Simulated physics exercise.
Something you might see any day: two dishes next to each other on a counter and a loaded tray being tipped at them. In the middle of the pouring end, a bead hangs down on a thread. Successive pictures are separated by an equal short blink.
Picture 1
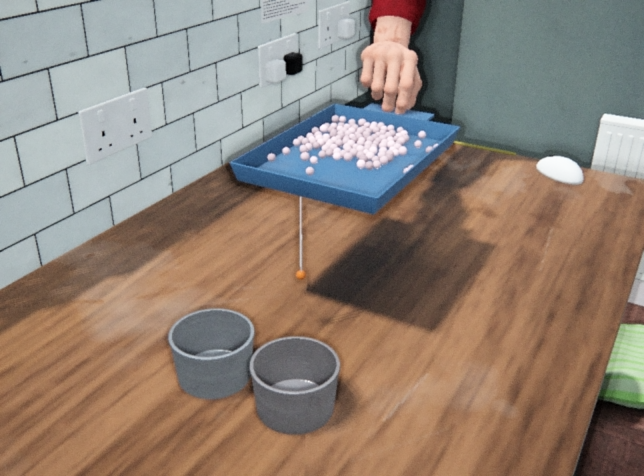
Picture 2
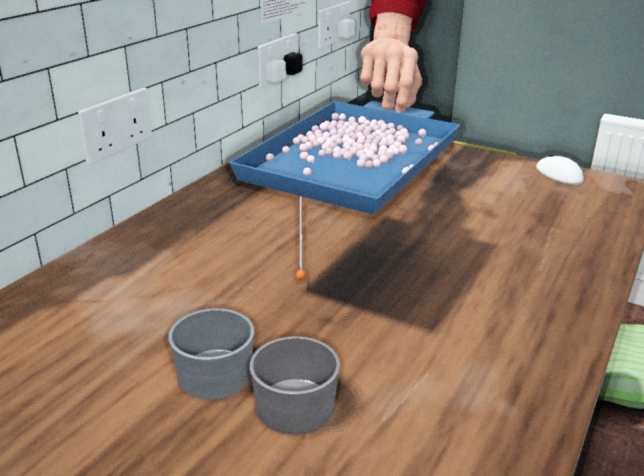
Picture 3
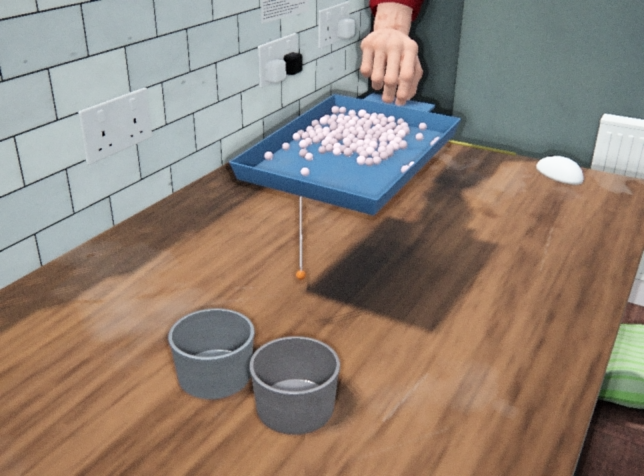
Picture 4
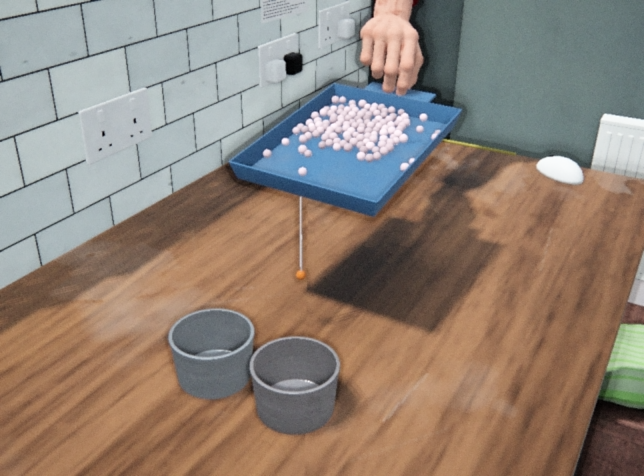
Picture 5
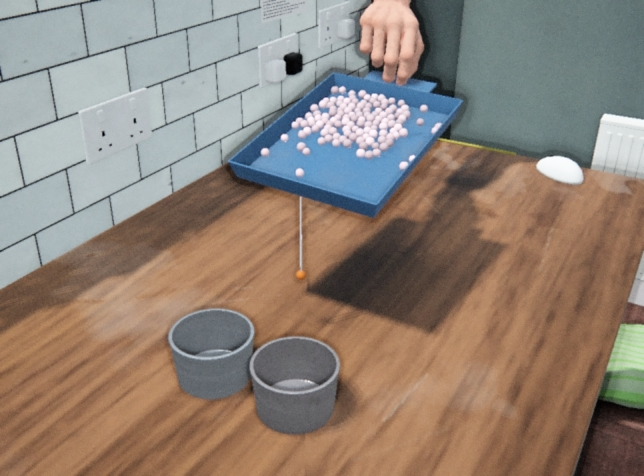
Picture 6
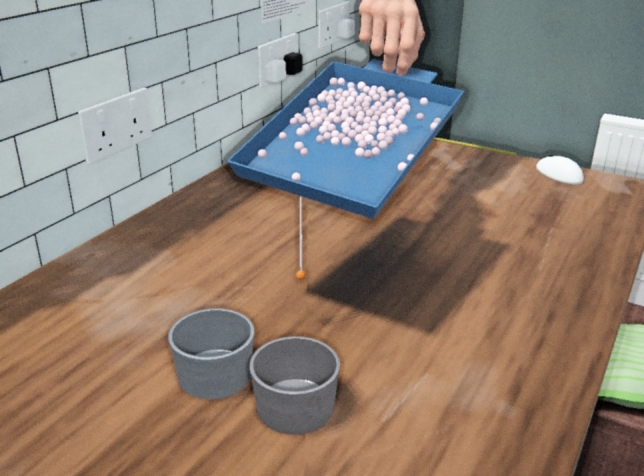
A hand slowly tilts a blue tray of small pale balls above two grey dishes.
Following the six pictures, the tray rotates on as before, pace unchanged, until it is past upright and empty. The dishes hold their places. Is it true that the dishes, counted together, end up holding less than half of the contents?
Yes, less than half.
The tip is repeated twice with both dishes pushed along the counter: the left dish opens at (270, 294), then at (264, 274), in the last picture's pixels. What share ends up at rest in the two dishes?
In the first position around 80 percent, in the second around 10 percent.
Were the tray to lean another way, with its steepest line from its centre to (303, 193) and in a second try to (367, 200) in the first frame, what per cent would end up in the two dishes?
The first try yields 0 percent and the second 0 percent.
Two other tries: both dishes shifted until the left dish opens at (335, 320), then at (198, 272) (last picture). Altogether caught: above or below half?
A majority, then a minority.
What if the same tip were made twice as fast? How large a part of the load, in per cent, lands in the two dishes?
Close to 10 in a hundred.
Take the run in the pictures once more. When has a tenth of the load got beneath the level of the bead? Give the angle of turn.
60° or so.
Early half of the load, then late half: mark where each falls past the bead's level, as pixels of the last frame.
Half one: (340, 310), half two: (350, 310).
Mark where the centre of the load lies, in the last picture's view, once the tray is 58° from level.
The middle of the pieces shows up near (337, 194).
Just after the last frame, tray tipped steeply; the larger part on the tray; just a few in the left dish; about a tenth outside both; just a few in the air.
A moment on, tray tipped right over; about a tenth on the tray; just a few in the left dish; roughly two thirds outside both; roughly a quarter in the air.
Further on, tray tipped past a quarter turn; just a few in the left dish; almost all outside both.
When it is over, tray tipped past a quarter turn; not one in the right dish; just a few in the left dish; almost all outside both.
